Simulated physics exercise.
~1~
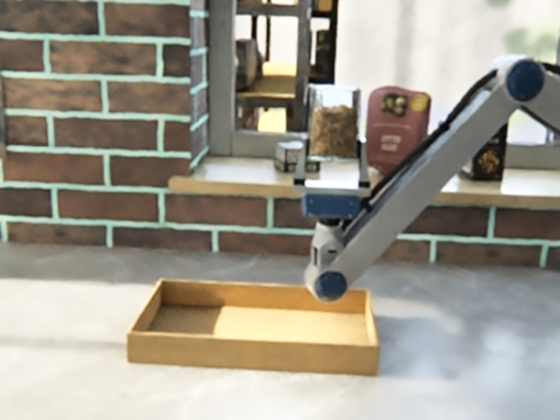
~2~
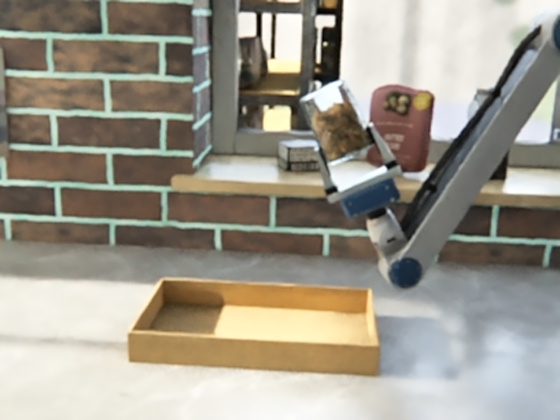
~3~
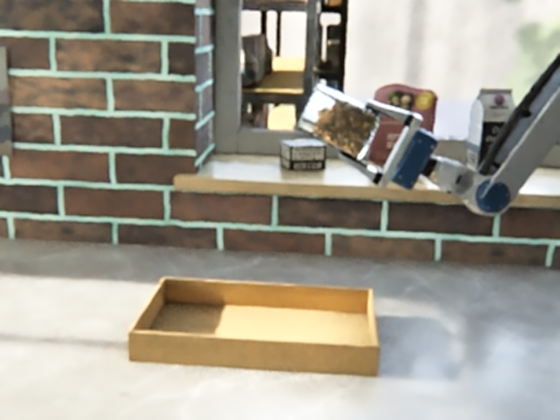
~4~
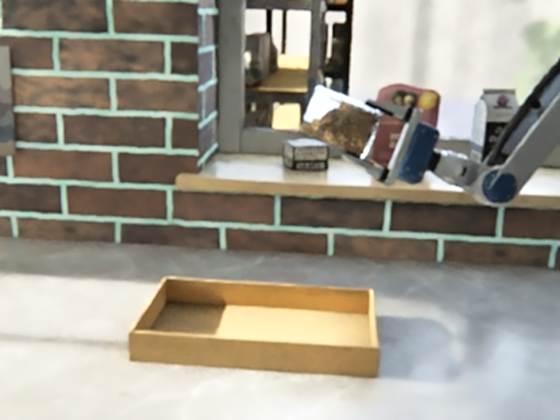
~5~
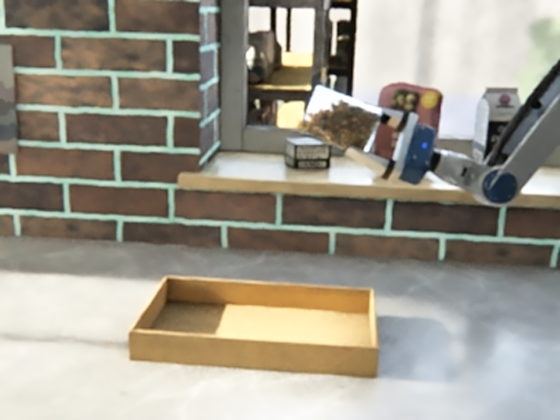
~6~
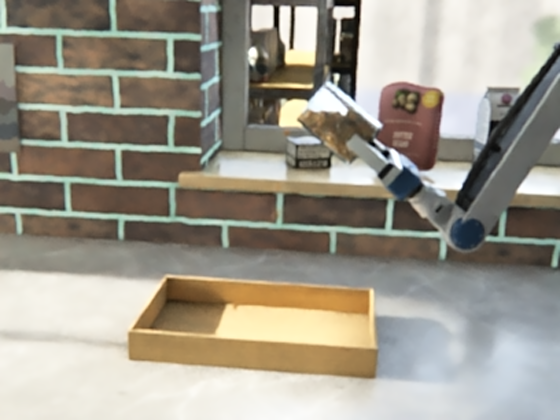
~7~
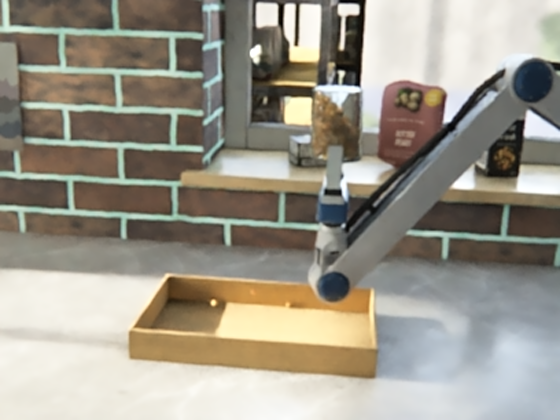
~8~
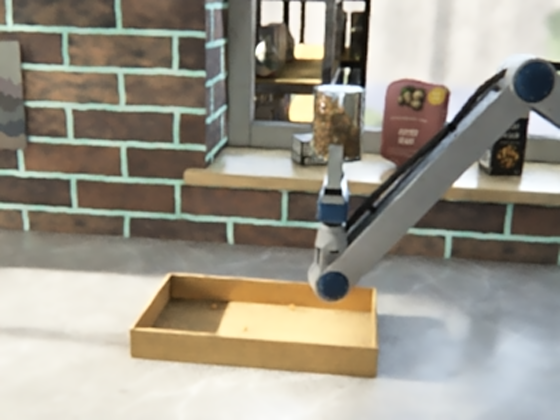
A sunlit grey surface lies before a brick wall with pale green mortar and a window, seen from the front and slightly above as the view drifts slightly sideways. A shallow tan tray rests on the surface, while a reddish packet and small containers stand on the sill. From the right, a grey and blue robot arm holds a clear tumbler of brown chickpeas upright. The arm tips the tumbler leftward onto its side, keeps it there, then swings it back upright. A few chickpeas land in the tray, and the tumbler ends upright, still holding nearly all its load.
